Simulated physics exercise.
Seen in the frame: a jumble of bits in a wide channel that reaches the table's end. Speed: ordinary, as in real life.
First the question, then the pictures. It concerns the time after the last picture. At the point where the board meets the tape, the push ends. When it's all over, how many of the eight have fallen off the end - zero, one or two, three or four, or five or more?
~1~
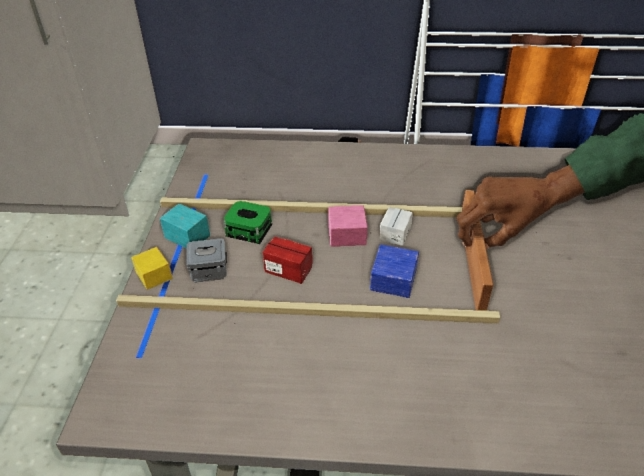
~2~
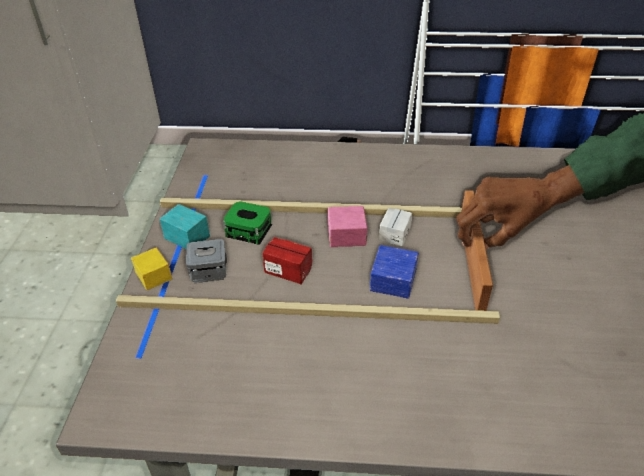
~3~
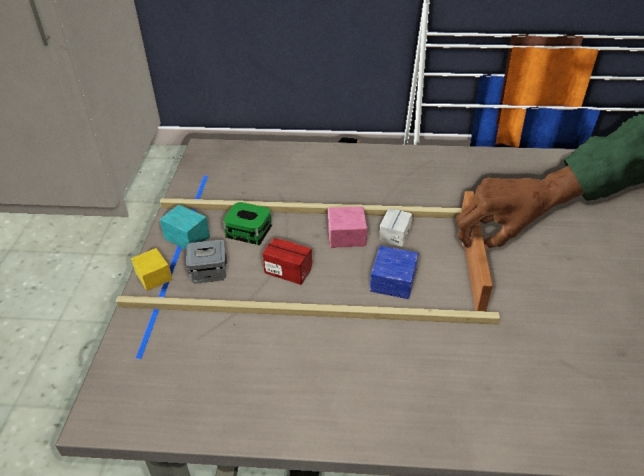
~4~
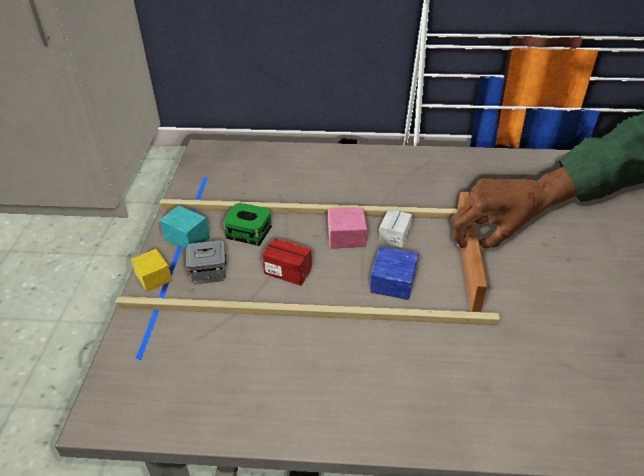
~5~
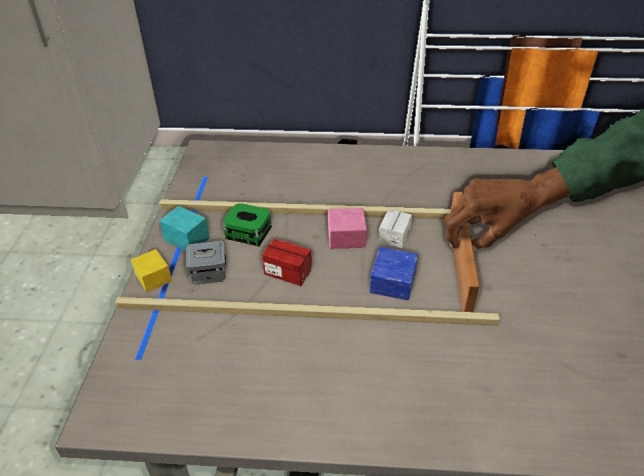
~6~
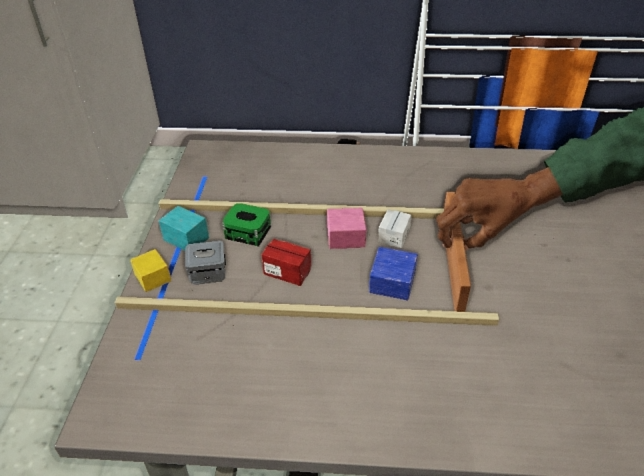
What falls is five pieces or more.
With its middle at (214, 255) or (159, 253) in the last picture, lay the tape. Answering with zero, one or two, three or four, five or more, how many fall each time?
Taking the spots in order - either three or four, then more than four.
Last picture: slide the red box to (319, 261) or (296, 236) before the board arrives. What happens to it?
Well, the first time it goes overboard and the second time it goes overboard.
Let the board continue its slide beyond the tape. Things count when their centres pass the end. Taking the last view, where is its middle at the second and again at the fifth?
First at (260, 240), next at (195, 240).
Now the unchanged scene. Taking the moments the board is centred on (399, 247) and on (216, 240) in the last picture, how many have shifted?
The first count is 2, and then it's 8.
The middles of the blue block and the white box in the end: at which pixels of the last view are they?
About (148, 266), and about (172, 223).
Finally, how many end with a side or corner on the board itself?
Contact count: 2.
Soon after, none off yet; yellow block at rest near (151, 270); turquoise block at rest near (184, 229); grey case at rest near (206, 263).
Then, none off yet; yellow block moved about its own width near (129, 272); turquoise block moved about its own width near (149, 231); grey case moved about its own width near (166, 259).
At rest, the number that fall off is five or more; fallen, pink block, red box, green case, grey case, turquoise block and yellow block.
